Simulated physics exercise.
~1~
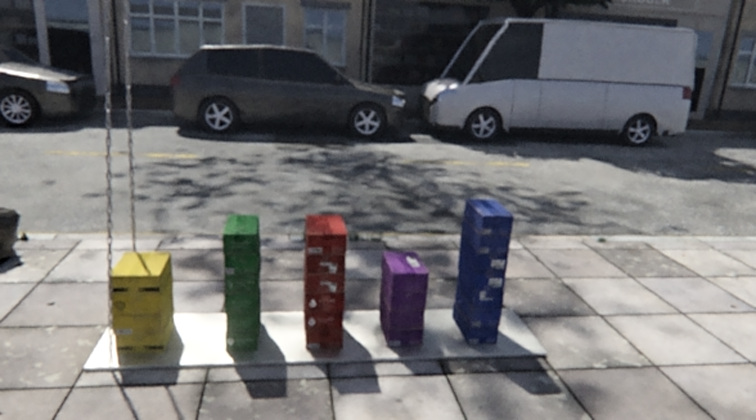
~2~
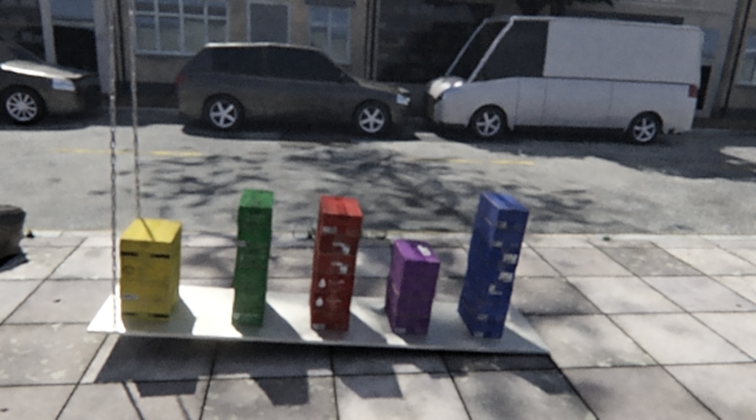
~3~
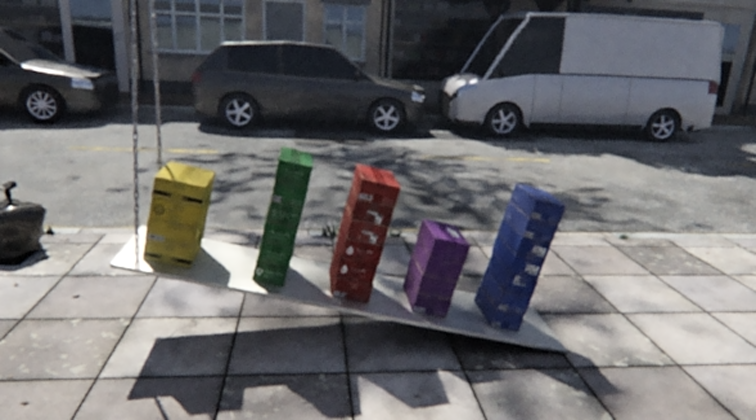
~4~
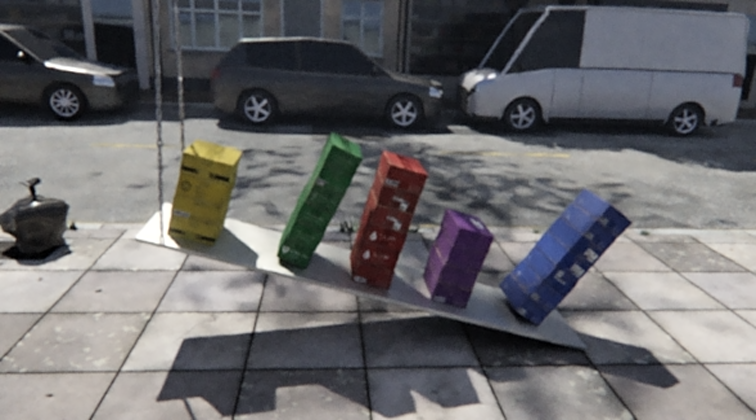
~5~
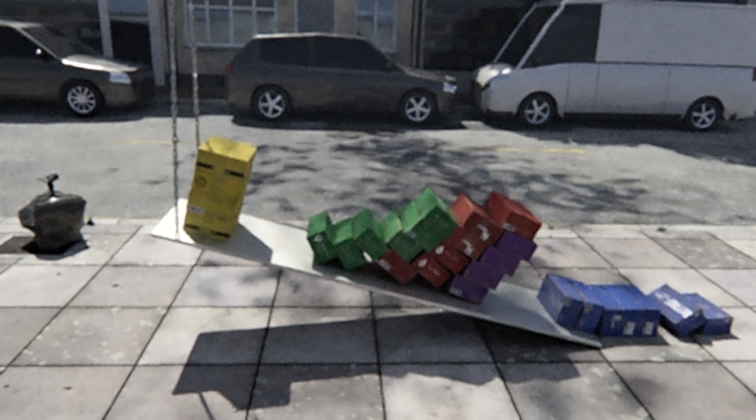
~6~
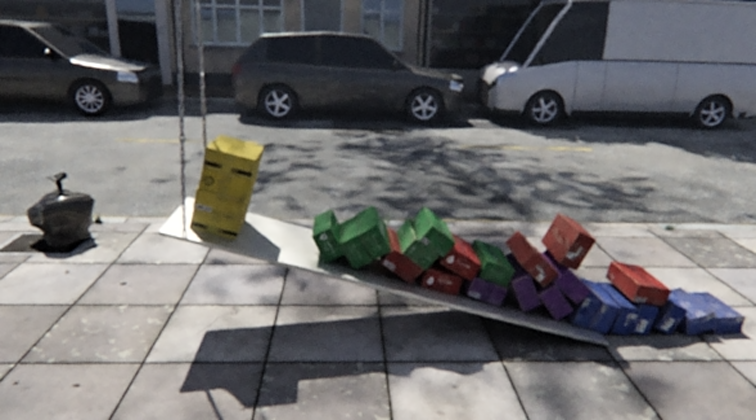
In the video, five coloured stacks of boxes stand on a white board beside a road as its right side tilts downward; the blue stack topples first, then the green, red and purple stacks collapse into a heap toward the right, leaving only the yellow stack standing.
